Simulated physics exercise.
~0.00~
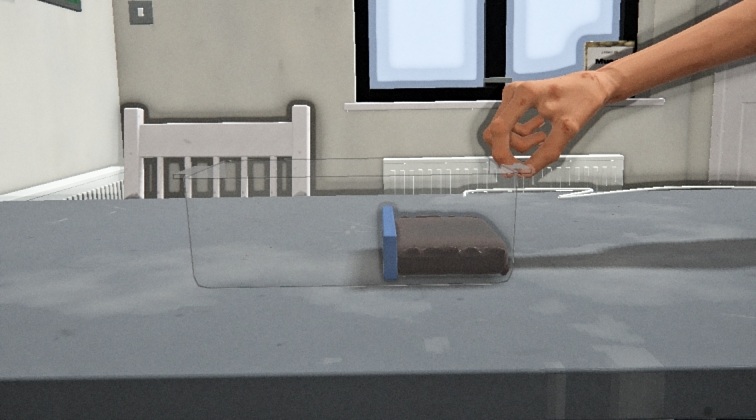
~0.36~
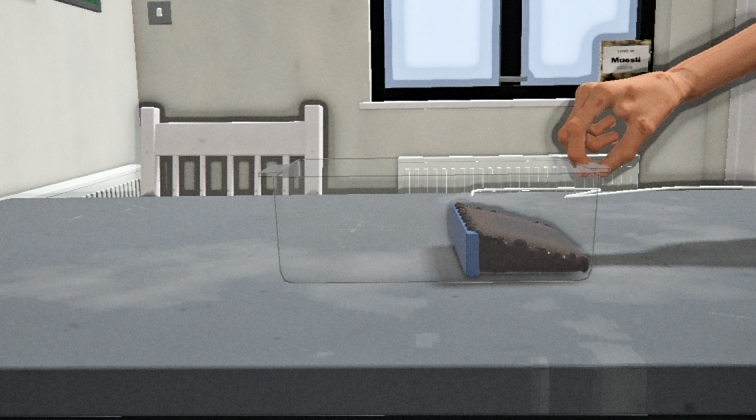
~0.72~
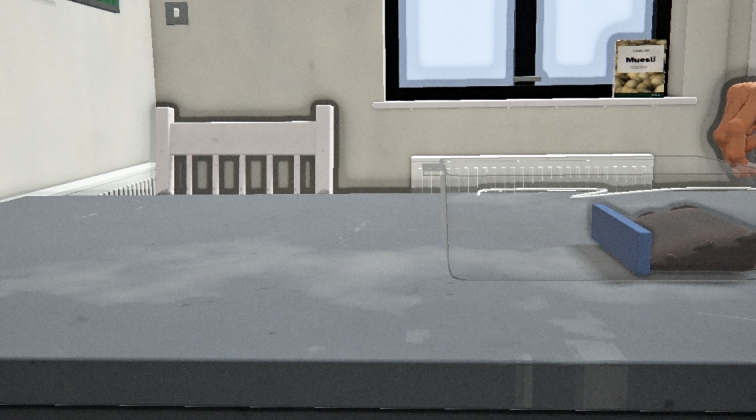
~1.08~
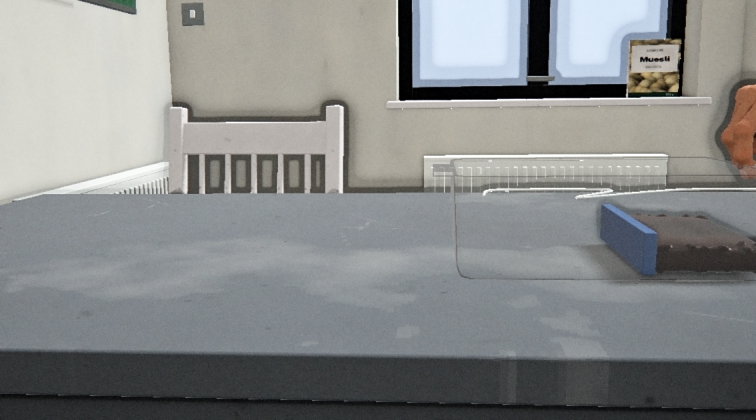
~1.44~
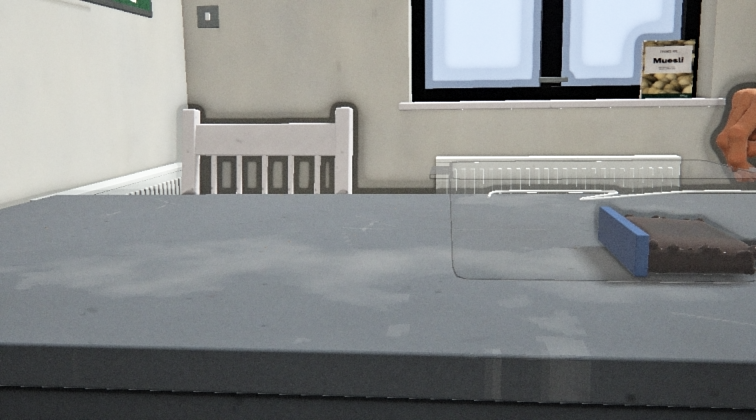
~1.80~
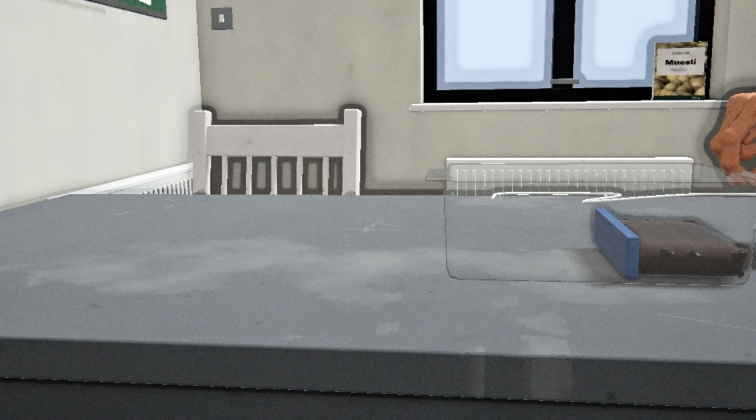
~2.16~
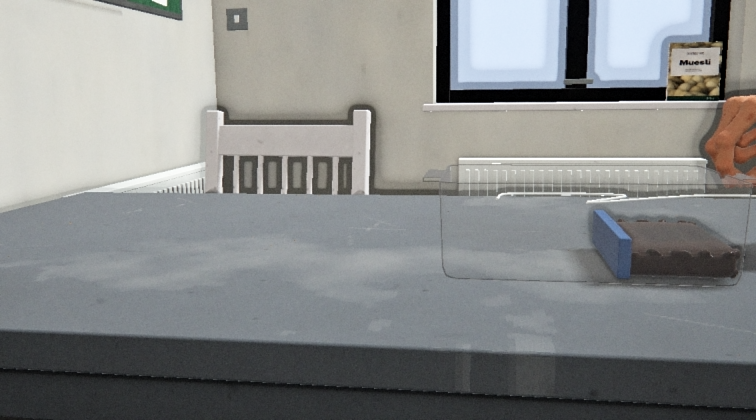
A clear, divided food box with dark brown coffee behind a blue divider on its right side stands on a grey table, a hand gripping its rim. The hand draws the box rightwards, and the coffee tilts, piling up against the divider. As the box nears the right edge of view, the coffee slumps into a low mound, then rocks in smaller waves. The view drifts slightly sideways past a white chair and a window. Finally the box stands still, the coffee nearly level, almost all of it right of the divider and none on the table.
